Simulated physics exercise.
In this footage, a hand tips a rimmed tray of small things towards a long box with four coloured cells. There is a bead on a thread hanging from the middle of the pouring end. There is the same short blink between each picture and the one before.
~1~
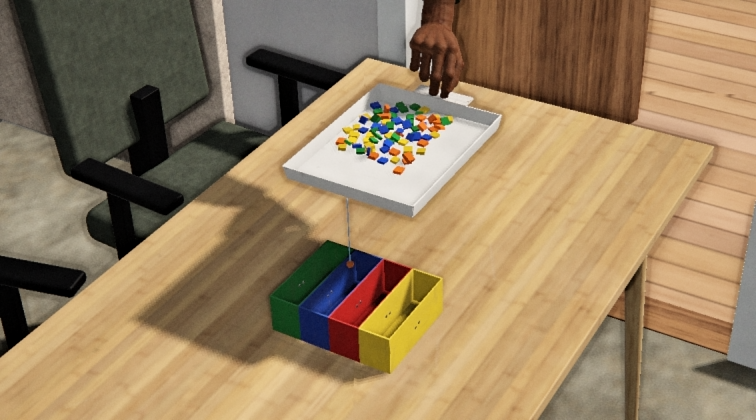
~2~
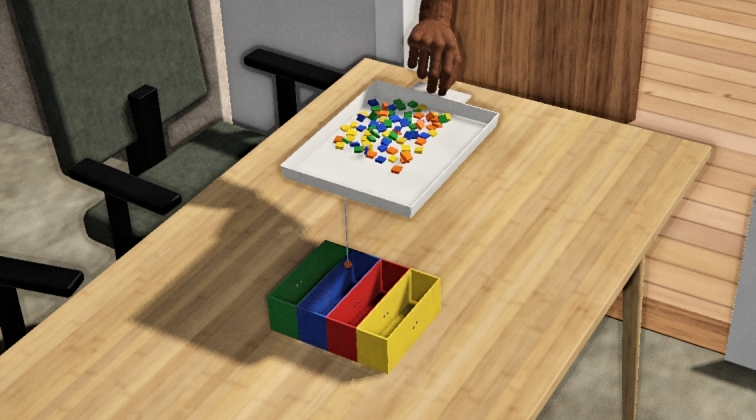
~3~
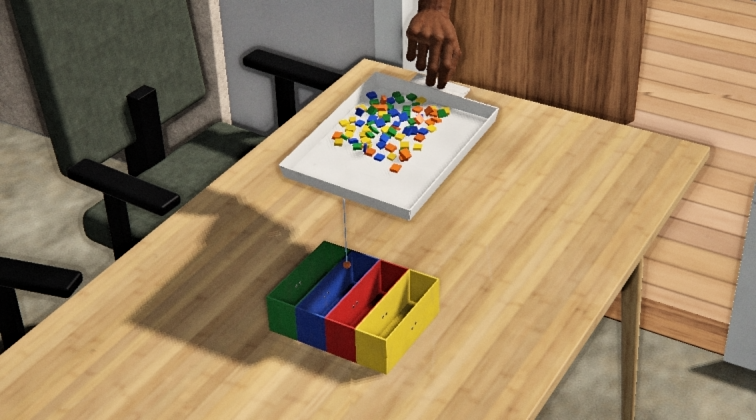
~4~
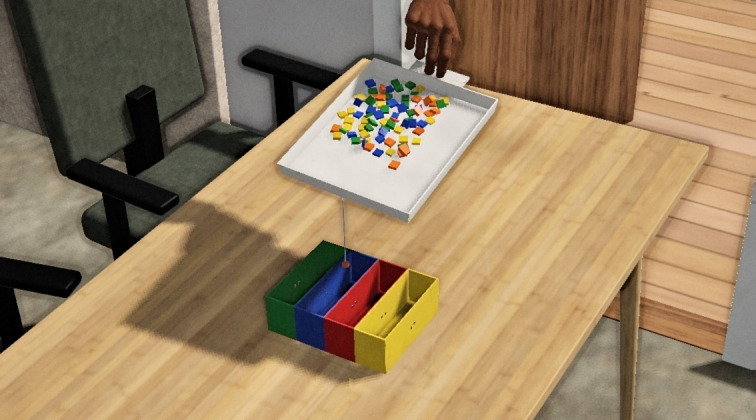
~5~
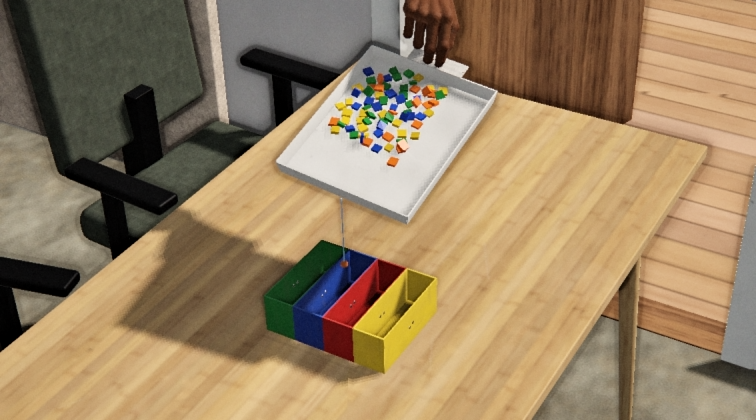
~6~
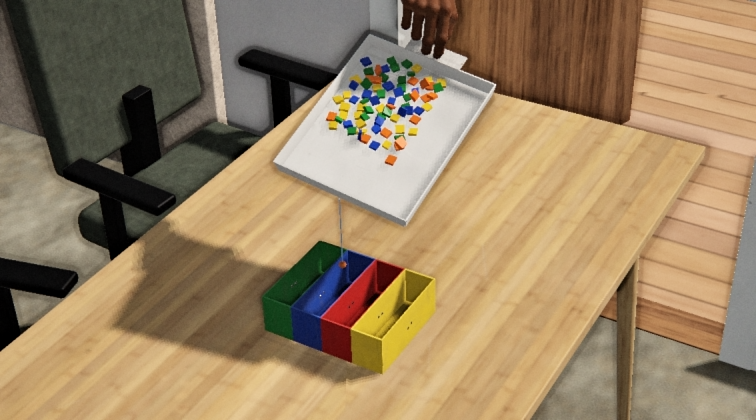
A hand gradually tilted a white tray of small colourful tiles, raising its far end above a box with green, blue, red and yellow cells, while a bead hung on a thread from the near edge.
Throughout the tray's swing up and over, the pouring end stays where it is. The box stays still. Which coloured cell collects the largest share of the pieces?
Yellow.
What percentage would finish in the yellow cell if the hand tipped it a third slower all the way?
Around 60 in every hundred.
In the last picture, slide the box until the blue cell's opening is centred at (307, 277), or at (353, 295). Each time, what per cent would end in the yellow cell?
You'd get 40 in a hundred the first time and 20 in a hundred the second.
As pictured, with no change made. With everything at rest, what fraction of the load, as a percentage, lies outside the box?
I'd say roughly 10 per cent of the load.
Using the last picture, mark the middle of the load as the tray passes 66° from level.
I'd mark it close to (387, 209).
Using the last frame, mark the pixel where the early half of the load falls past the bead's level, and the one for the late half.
Early half: (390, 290); late half: (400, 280).
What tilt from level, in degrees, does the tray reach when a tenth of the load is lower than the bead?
That would be about 75 degrees from level.
Soon after the last picture, tray tipped steeply; nearly all on the tray; a small part falling or outside the box.
A little later, tray tipped past a quarter turn; about half on the tray; about a quarter in the yellow cell; a small part in the red cell; about a quarter falling or outside the box.
Later still, tray tipped past a quarter turn; about two thirds in the yellow cell; about a quarter in the red cell; a small part falling or outside the box.
At rest, tray tipped past a quarter turn; about two thirds in the yellow cell; about a quarter in the red cell; none in the blue cell; none in the green cell; a small part outside the box.
